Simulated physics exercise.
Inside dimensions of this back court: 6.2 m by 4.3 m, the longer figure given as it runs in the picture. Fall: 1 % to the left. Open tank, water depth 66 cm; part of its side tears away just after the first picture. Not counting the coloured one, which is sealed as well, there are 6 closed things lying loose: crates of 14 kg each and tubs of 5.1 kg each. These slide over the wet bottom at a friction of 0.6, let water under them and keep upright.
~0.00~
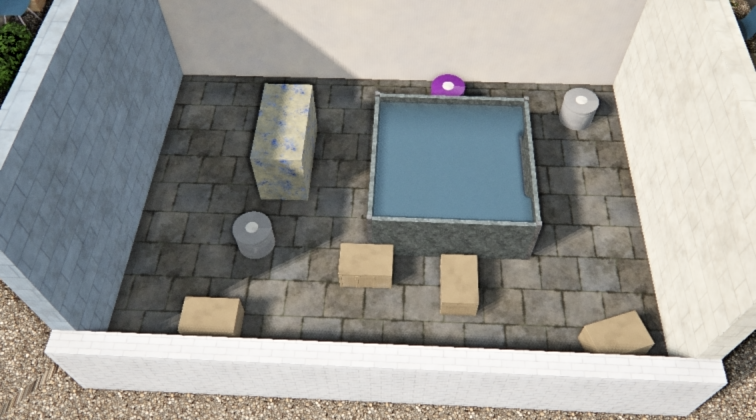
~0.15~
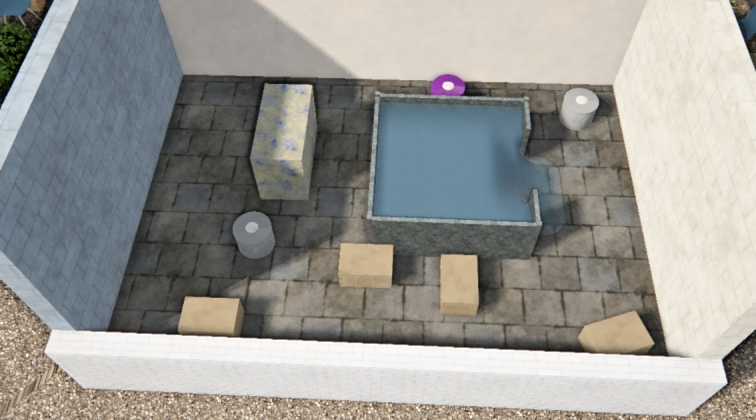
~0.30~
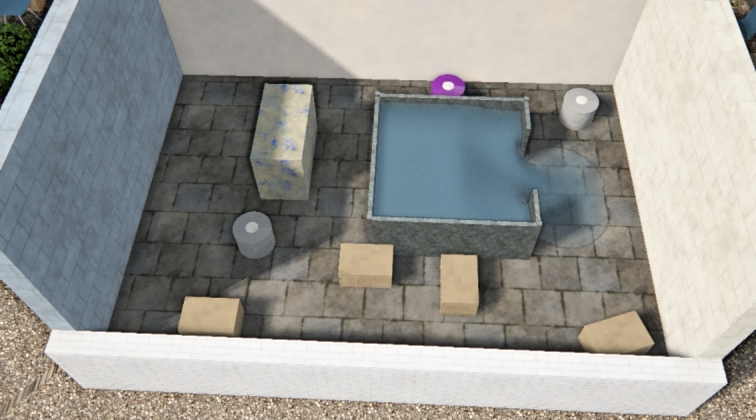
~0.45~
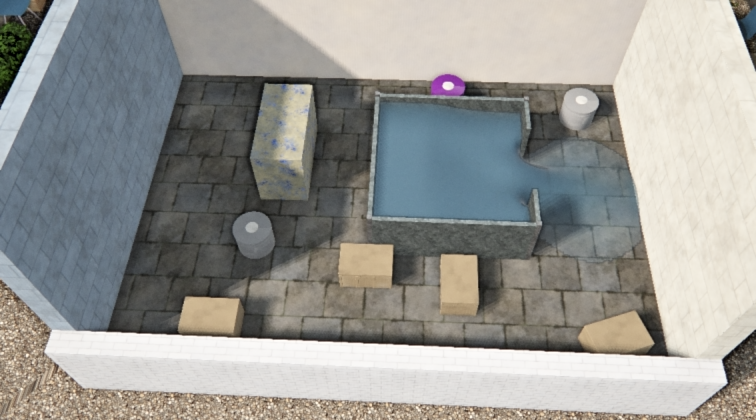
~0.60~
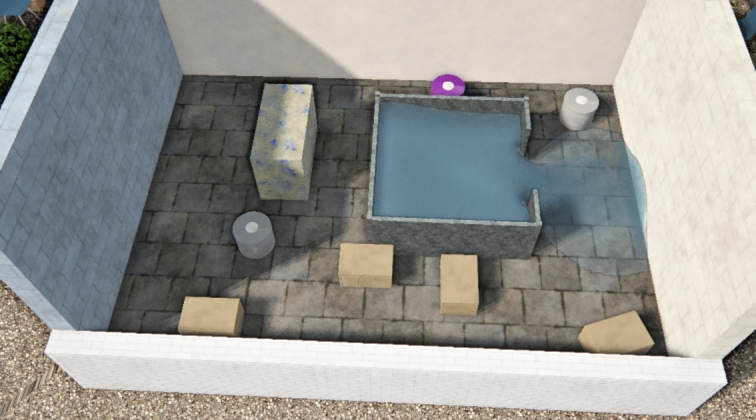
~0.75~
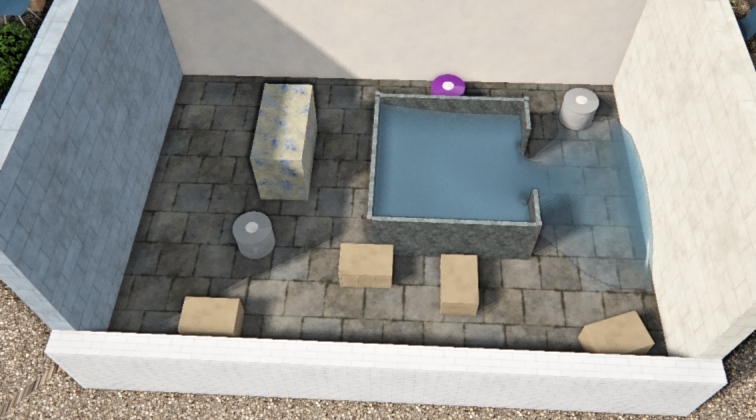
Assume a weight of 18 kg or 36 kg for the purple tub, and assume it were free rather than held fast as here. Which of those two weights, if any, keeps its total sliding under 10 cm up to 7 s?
Neither one does.
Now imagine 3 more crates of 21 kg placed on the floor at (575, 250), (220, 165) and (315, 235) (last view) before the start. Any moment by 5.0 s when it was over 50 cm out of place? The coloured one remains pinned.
Results, in sequence: Exceeded / not exceeded / not exceeded.
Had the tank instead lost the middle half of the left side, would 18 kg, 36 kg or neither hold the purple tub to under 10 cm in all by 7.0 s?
In that case only the larger load is enough.
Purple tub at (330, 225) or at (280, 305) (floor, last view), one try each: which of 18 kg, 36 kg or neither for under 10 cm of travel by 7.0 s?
Taking the two tries in order, even the light one works and only the heavy one works.
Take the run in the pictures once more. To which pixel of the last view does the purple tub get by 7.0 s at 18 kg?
Estimated position: Close to (192, 114).
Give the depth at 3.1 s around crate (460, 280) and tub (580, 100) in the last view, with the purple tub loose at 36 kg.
Depth approx. 5 cm / 18 cm.
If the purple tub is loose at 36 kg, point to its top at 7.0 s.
About (406, 90).
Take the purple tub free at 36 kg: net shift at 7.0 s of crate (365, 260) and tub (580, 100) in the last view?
In that order: 100 cm, 200 cm.
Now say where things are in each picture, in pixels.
The first picture shows the purple tub at (449, 86), on the bottom; water covers 3.3 m2; 0 of 7 have shifted.
The second picture shows the purple tub at (449, 86), on the bottom; 3.9 m2 under water; 0 of 7 have shifted.
The third picture shows the purple tub at (449, 86), on the bottom; water covers 4.6 m2; 0 of 7 have shifted.
The fourth picture shows the purple tub at (449, 86) rests on the ground; 5.5 m2 under water; 0 of 7 have shifted.
The fifth picture shows the purple tub at (449, 86) rests on the ground; water covers 5.8 m2; 0 of 7 have shifted.
The sixth picture shows the purple tub at (449, 86) rests on the ground; water covers 6.0 m2; 0 of 7 have shifted.
After 1.4 s the purple tub would be 0 cm from its start with 18 kg and 0 cm from its start with 36 kg; 0 cm of water round it then.
After 3.1 s the purple tub would be 63 cm from its start with 18 kg and 16 cm from its start with 36 kg; 11 cm of water round it then.
After 4.9 s the purple tub would be 251 cm from its start with 18 kg and 50 cm from its start with 36 kg; 12 cm of water round it then.
After 7.0 s the purple tub would be 342 cm from its start with 18 kg and 58 cm from its start with 36 kg; 9 cm of water round it then.
